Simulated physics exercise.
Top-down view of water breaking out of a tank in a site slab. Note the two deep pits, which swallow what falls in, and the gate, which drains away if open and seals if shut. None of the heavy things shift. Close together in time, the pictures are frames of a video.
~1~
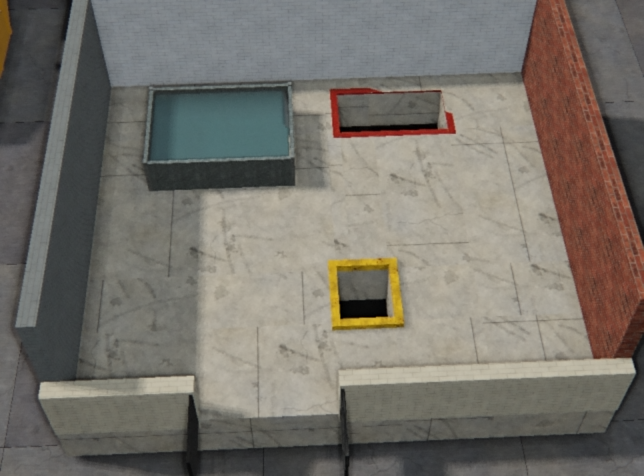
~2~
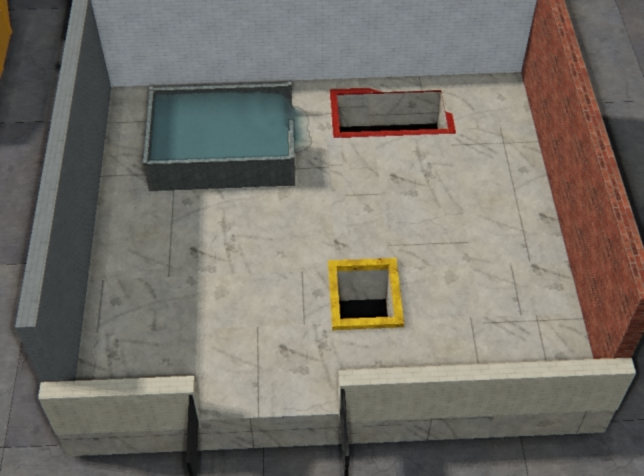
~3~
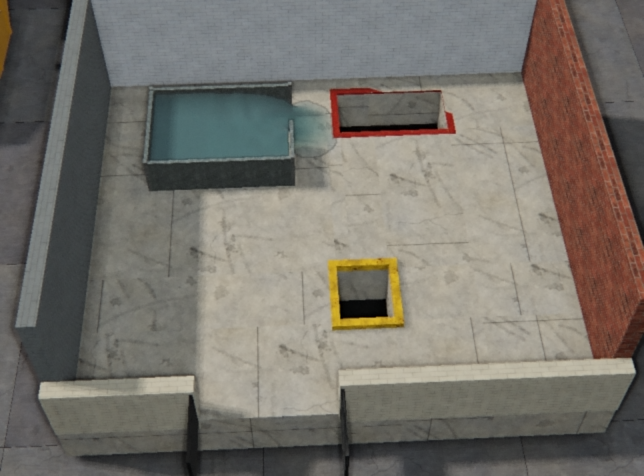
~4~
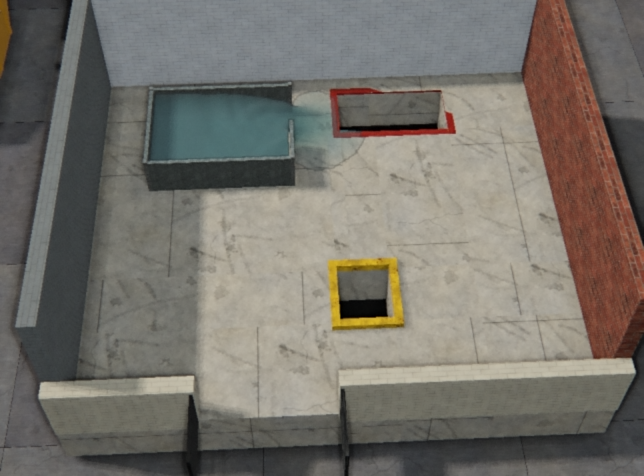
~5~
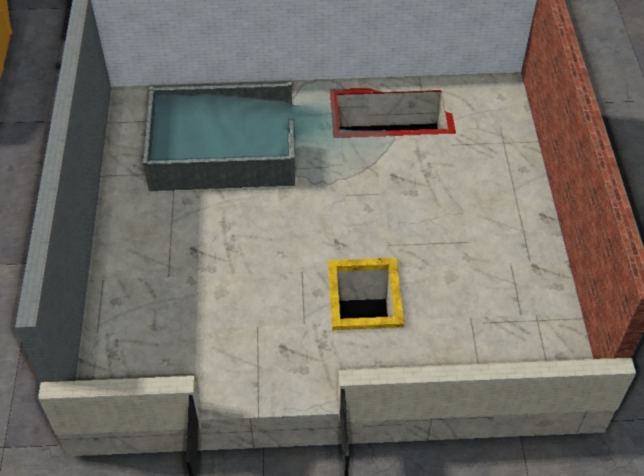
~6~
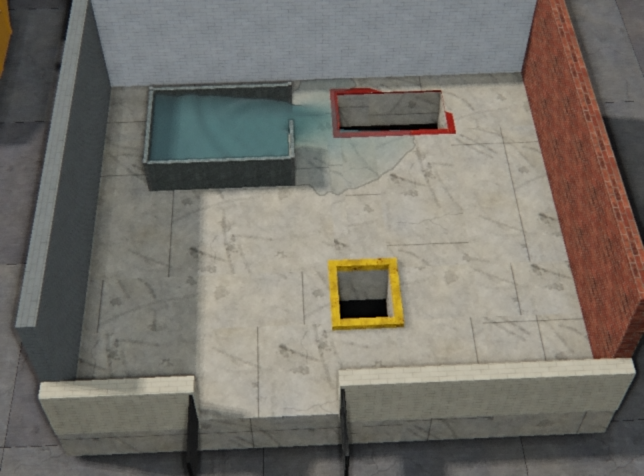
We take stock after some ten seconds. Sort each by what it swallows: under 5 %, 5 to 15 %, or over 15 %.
Sorted: Gate under 5 %, red pit over 15 %, yellow pit under 5 %.
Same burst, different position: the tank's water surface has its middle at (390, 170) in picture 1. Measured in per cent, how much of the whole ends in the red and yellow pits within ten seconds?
Approximate tally in per cent: Red pit 30, yellow pit 0.
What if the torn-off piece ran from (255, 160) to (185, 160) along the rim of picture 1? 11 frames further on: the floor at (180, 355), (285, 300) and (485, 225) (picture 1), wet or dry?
Going point by point: Waterlogged, waterlogged, left unwetted.
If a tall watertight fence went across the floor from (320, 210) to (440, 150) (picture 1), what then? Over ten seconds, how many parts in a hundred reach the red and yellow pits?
Approximate split, red: 65 in a hundred; yellow: 0 in a hundred.
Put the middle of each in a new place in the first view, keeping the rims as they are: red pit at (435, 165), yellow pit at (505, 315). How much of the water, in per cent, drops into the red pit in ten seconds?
The red pit takes 35 per cent.
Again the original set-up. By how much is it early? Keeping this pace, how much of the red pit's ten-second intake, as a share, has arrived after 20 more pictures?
Some 60 per cent.
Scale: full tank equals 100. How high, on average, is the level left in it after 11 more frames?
About 62 per cent.
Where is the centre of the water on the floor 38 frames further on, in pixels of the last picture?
Roughly (309, 171) in the last picture.
A moment on, water covers 10 % of the floor; the gate 0 %, the red pit 11 %, the yellow pit 0 %.
Next, water covers 20 % of the floor; the gate 0 %, the red pit 21 %, the yellow pit 0 %.
Then, water covers 25 % of the floor; the gate 0 %, the red pit 32 %, the yellow pit 0 %.
Later, water covers 35 % of the floor; the gate 0 %, the red pit 45 %, the yellow pit 0 %.
In the end, water covers 40 % of the floor; the gate 0 %, the red pit 56 %, the yellow pit 0 %.
